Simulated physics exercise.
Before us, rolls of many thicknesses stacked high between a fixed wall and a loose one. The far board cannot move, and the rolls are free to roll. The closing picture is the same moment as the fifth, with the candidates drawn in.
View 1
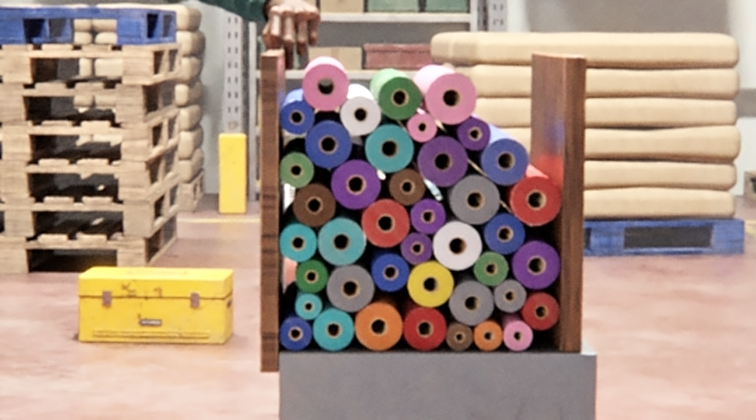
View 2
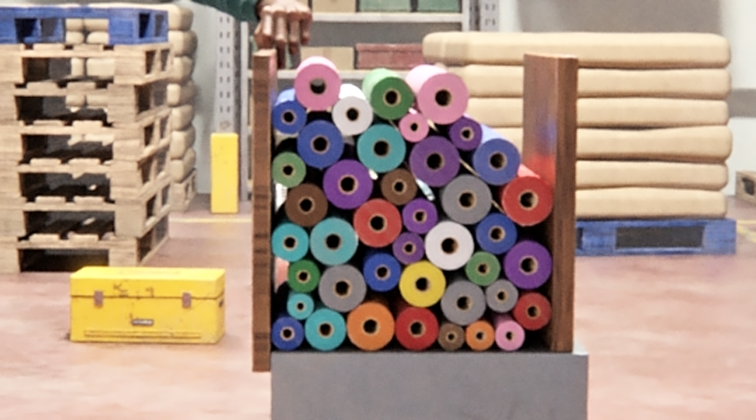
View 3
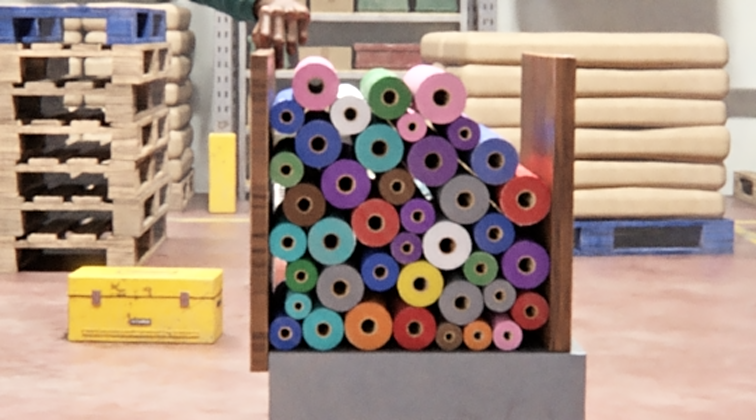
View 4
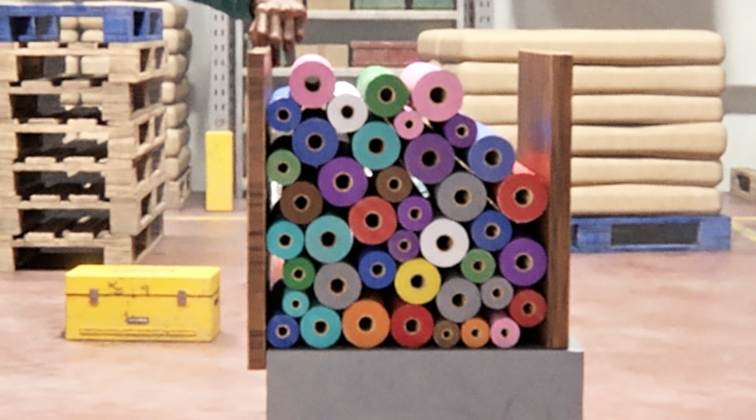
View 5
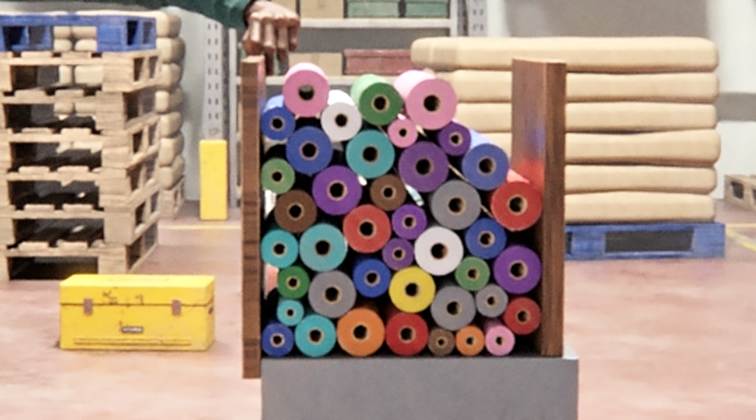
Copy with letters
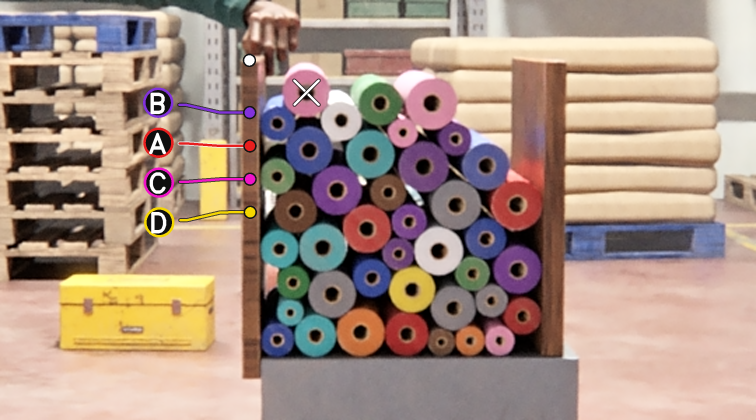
In a warehouse with a reddish floor, seen from the front at about the height of the stack, wooden pallets stand on the left and pale sacks lie piled on a blue pallet behind. Rolls in many colours sit end-on between two brown side boards on a grey base, right of a yellow toolbox. A hand rests atop the left board as the camera drifts slightly, shifting everything left, while the rolls stay put.
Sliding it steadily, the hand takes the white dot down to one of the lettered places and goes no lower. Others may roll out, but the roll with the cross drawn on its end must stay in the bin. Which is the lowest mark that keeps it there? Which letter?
At most to A.
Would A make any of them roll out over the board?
At A: No.
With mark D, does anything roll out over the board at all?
At D: Yes.
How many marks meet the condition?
Two of them.
On the marked copy, A at (250, 146); B at (249, 112); C at (250, 179); D at (250, 212); the cross at (306, 93); the white dot at (249, 60).
Taking A. A third of the way, top of the board (259, 104).
Two thirds of the way, top of the board (259, 146).
When it is over, top of the board (259, 146), none out over the board, the crossed one still inside.
As for the rest, B keeps the crossed one inside; C lets the crossed one out; D lets the crossed one out.
